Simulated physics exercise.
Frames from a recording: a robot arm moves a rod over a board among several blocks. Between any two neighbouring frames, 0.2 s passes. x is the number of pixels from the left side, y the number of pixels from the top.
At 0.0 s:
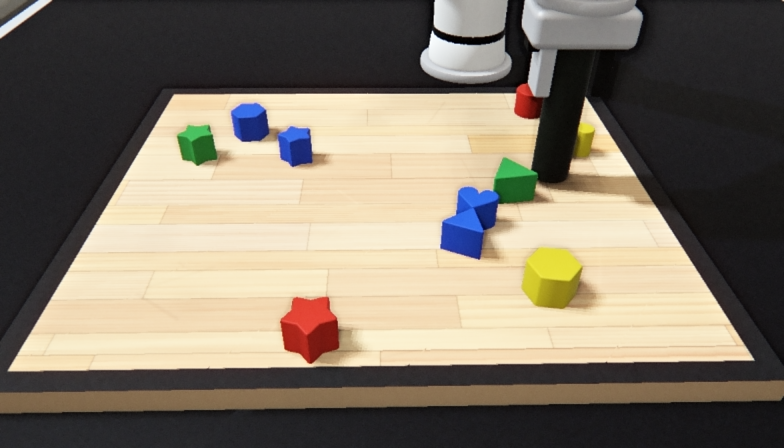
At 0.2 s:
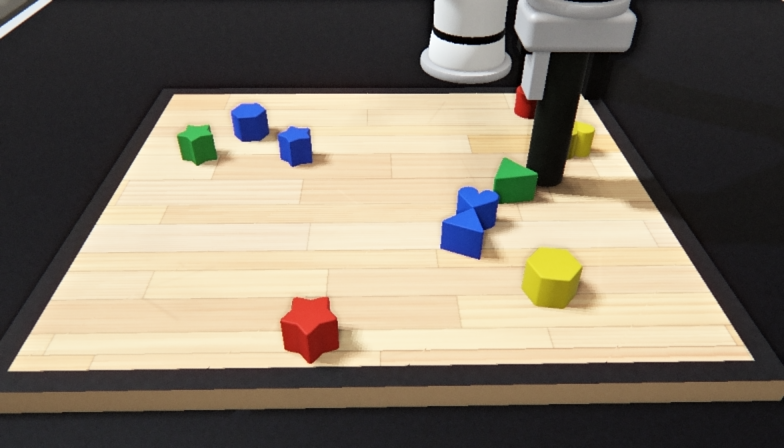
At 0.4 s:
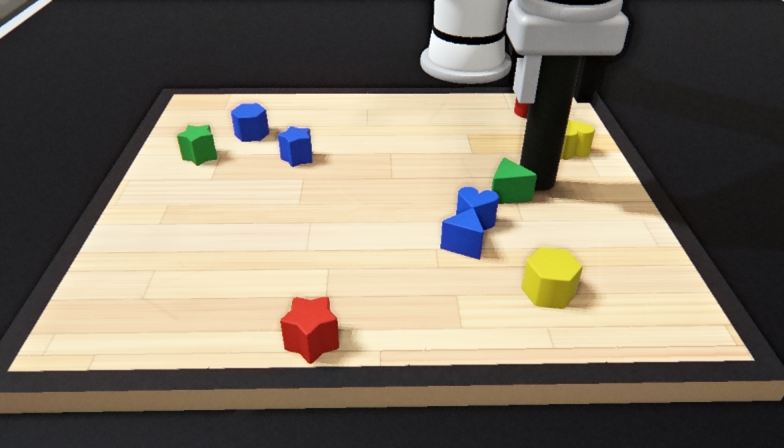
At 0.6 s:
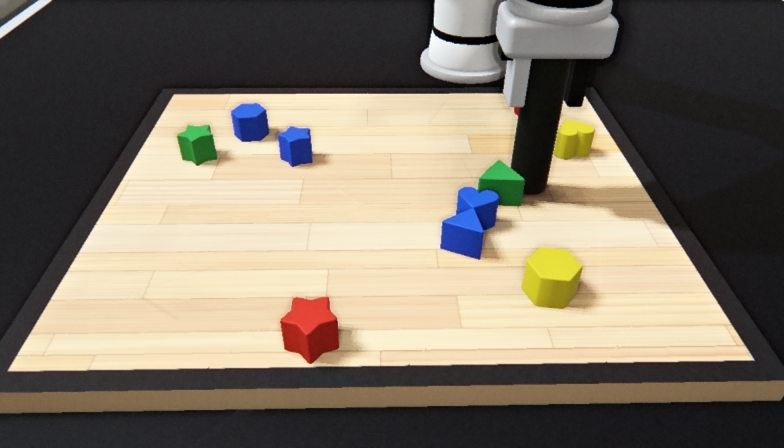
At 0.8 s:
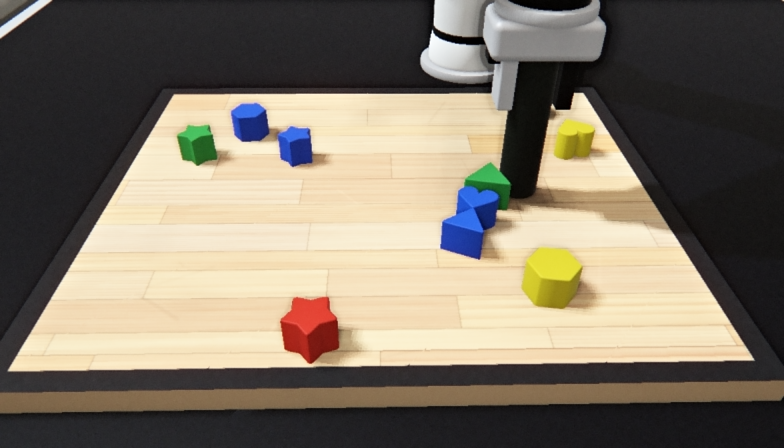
At the start, a robot arm holds a black rod over a wooden board of scattered coloured blocks, just right of a green three-sided block. The rod moves slowly left and slightly nearer the viewer, then pushes the green block a short way left, behind the blue heart block, while the other blocks stay put.
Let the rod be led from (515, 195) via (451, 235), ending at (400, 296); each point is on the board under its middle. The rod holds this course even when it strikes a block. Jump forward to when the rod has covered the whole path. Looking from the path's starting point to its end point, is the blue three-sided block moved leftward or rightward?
The left-hand side.
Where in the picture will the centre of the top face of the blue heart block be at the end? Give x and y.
I'd expect the centre of its top face to be at (378, 232).
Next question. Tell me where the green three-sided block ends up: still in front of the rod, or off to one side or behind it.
I think it loses its spot in front.
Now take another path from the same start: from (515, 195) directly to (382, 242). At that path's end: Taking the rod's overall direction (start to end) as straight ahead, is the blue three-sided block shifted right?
My answer is no.
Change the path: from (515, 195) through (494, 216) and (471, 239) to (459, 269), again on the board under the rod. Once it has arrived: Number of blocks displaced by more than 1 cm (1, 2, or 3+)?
In total, three or more blocks get moved by over 1 cm.
On the path given first. One third of the way, rod (474, 215); blue three-sided block (467, 223), turned 15° clockwise; blue heart block (448, 208); green three-sided block (446, 182), turned 50° clockwise.
Two thirds of the way, rod (429, 245); blue three-sided block (469, 232); blue heart block (394, 226), turned 65° clockwise; green three-sided block (443, 182), turned 60° clockwise.
At the end, rod (400, 289); red star block in place; blue three-sided block (469, 232), turned 15° anticlockwise; blue heart block (378, 232), turned 95° clockwise; green three-sided block (443, 182), turned 60° clockwise.
